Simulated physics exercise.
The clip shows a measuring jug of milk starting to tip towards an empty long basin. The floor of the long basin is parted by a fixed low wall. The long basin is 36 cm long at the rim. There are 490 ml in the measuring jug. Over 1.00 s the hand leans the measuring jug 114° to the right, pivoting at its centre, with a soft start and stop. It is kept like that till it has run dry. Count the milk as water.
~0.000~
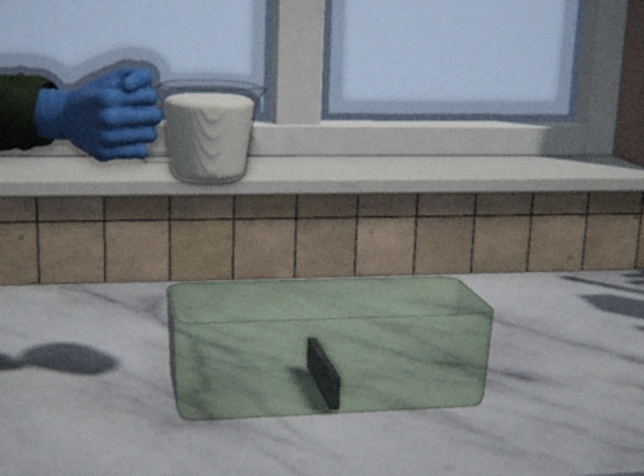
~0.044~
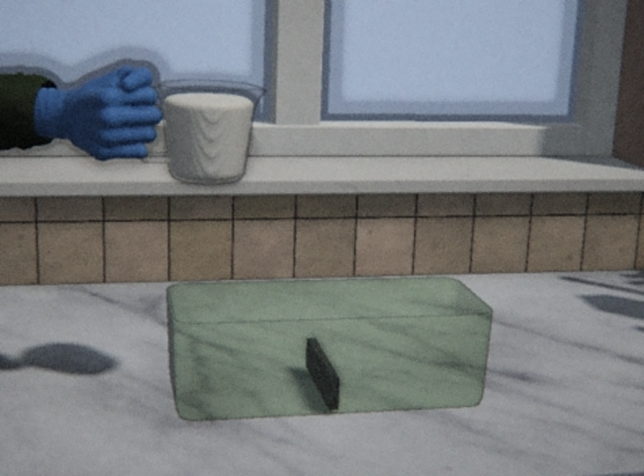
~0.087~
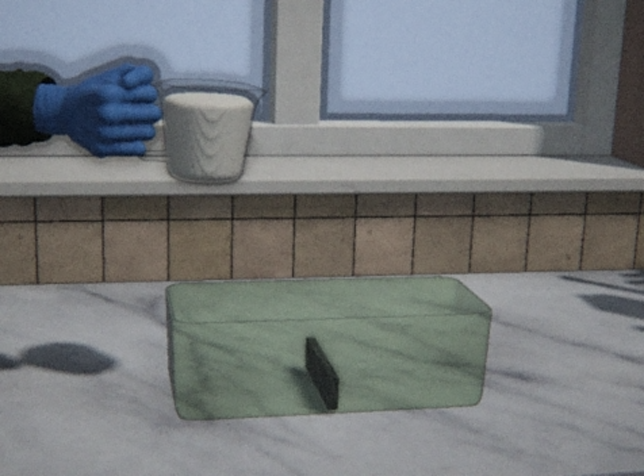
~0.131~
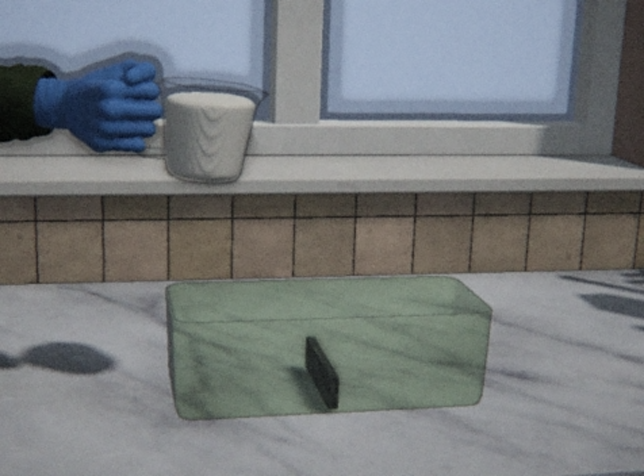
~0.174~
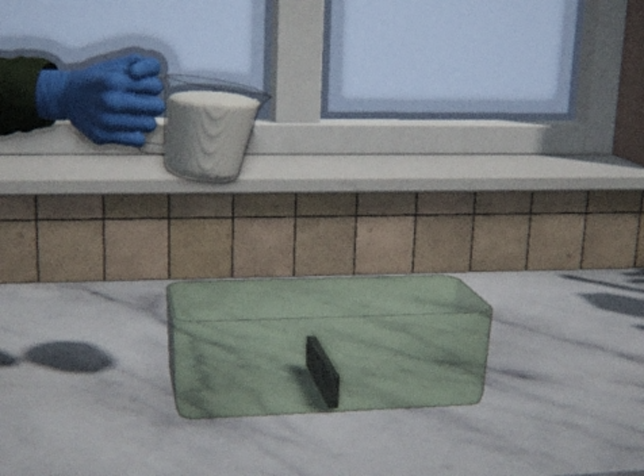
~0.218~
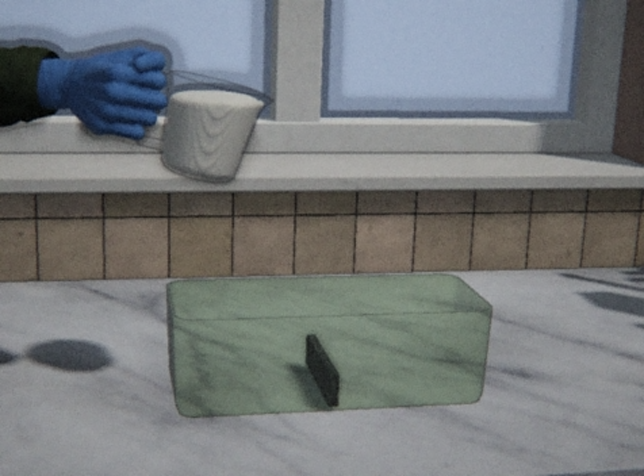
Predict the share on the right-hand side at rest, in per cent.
About 57 per cent.
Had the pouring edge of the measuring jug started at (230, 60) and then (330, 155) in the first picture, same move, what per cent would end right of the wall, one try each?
First 10, then 95 per cent.
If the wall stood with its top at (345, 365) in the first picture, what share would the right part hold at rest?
In that case some 20 per cent.
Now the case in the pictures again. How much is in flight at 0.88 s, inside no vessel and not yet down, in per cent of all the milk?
About 22 per cent.
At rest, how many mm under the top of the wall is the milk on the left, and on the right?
Some 30 mm on the left and 26 mm on the right.
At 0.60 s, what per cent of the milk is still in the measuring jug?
Some 66 per cent.
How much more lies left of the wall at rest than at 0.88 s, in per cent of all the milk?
Some 22 per cent.
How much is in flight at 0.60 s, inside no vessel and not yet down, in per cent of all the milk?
Near 28 in a hundred.
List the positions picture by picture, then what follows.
The first frame shows tilt 0°; pouring edge (267, 88); surface from (163, 99) to (254, 100); the long basin's rim runs from (171, 305) to (475, 296); the wall's top is at (323, 358).
The second frame shows tilt 1°; pouring edge (267, 89); surface from (163, 98) to (253, 100).
The third frame shows tilt 2°; pouring edge (267, 90); surface from (163, 98) to (253, 100).
The fourth frame shows tilt 5°; pouring edge (269, 92); surface from (166, 97) to (255, 100).
The fifth frame shows tilt 8°; pouring edge (272, 95); surface from (168, 96) to (258, 100).
The sixth frame shows tilt 13°; pouring edge (274, 99); surface from (170, 97) to (262, 100).
By 0.60 s the tilt is 75° and 66 per cent is still to pour, 1 is left of the wall and 5 right of it.
By 0.88 s the tilt is 110° and 8 per cent is still to pour, 18 is left of the wall and 52 right of it.
By 1.18 s the tilt is 114° and 0 per cent is still to pour, 41 is left of the wall and 56 right of it.
By 1.50 s the tilt is 114° and 0 per cent is still to pour, 41 is left of the wall and 57 right of it.
At rest 41 per cent lies left of the wall, 57 right of it and 2 outside.
